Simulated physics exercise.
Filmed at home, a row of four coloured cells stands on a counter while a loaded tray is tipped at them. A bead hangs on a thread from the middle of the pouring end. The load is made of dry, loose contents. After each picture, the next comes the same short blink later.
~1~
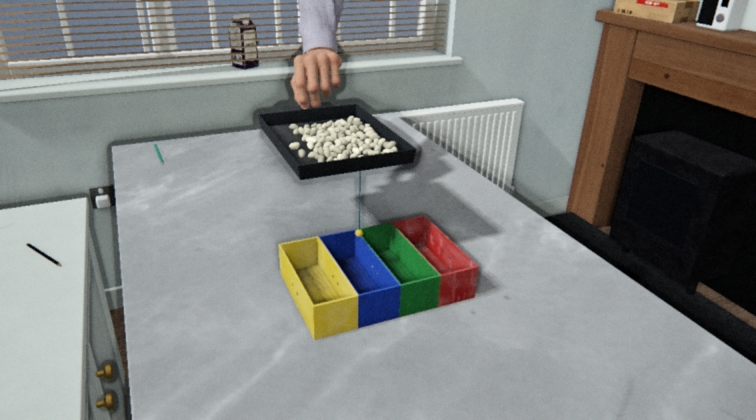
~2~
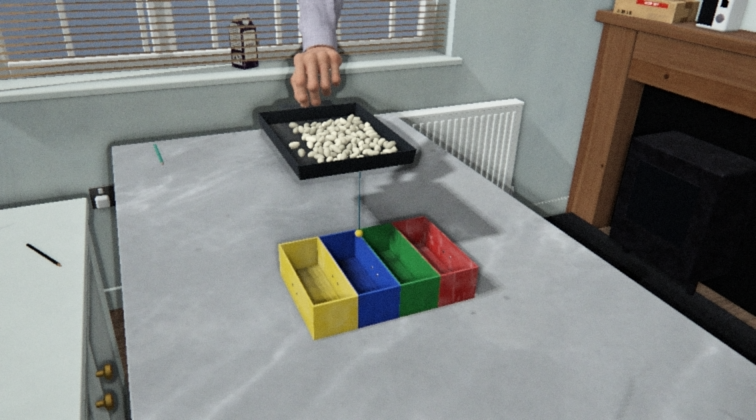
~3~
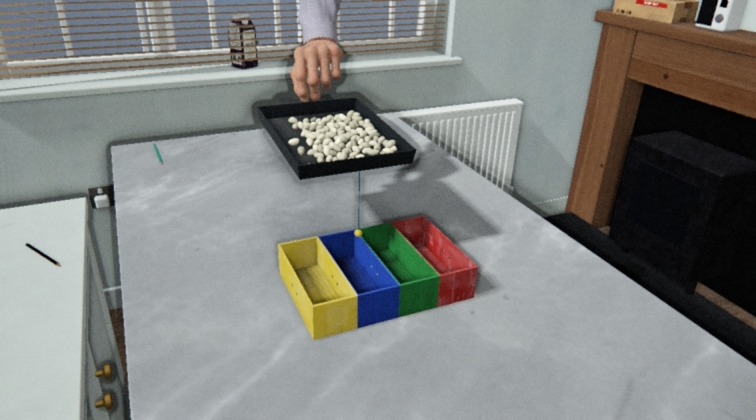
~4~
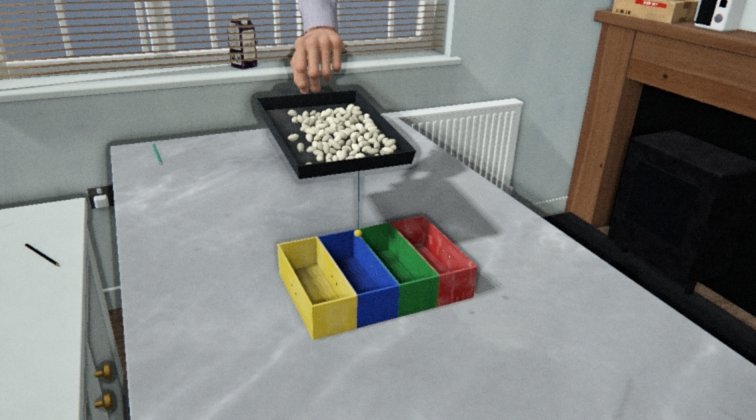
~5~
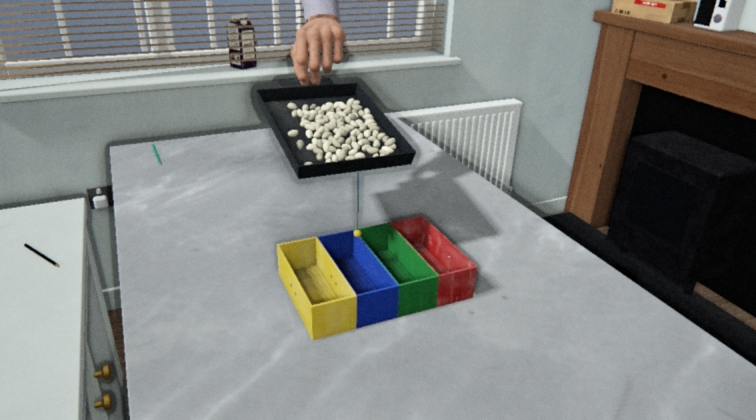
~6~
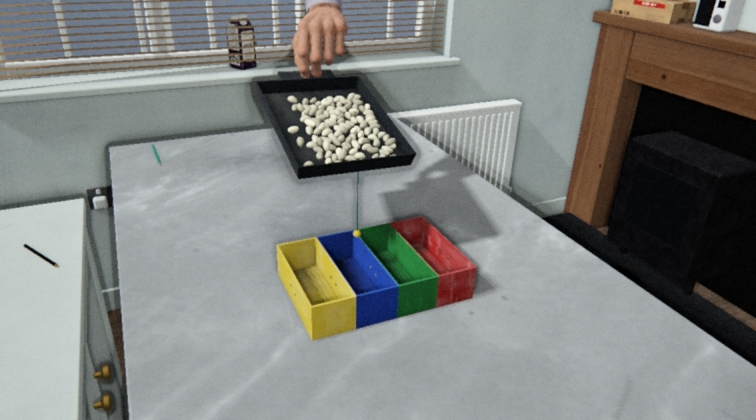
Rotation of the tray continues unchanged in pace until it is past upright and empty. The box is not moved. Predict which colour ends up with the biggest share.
The biggest share goes to green.
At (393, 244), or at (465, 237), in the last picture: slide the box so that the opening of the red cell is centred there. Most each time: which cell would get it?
Try one: The red cell; try two: That blue cell.
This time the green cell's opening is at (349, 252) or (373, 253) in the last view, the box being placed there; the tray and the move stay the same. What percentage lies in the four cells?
80 per cent, then 90 per cent.
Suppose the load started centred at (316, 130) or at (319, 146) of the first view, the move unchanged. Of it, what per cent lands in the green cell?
Respectively 30 and 40 in a hundred.
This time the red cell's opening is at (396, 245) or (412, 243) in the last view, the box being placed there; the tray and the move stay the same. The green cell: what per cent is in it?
The first position comes out at 30 per cent, the other at 40 per cent.
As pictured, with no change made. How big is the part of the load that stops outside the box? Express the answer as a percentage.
Around 0 in a hundred.
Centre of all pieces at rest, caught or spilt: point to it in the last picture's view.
Centre at rest: Close to (398, 292).
Soon, tray tipped steeply; all on the tray.
A while on, tray tipped past a quarter turn; all on the tray.
Towards the end, tray tipped past a quarter turn; about half in the green cell; about a quarter in the blue cell; about a quarter in the red cell; a small part in the yellow cell; a stray few falling or outside the box.
Finally, tray tipped past a quarter turn; about half in the green cell; about a quarter in the blue cell; about a quarter in the red cell; a small part in the yellow cell; a stray few outside the box.
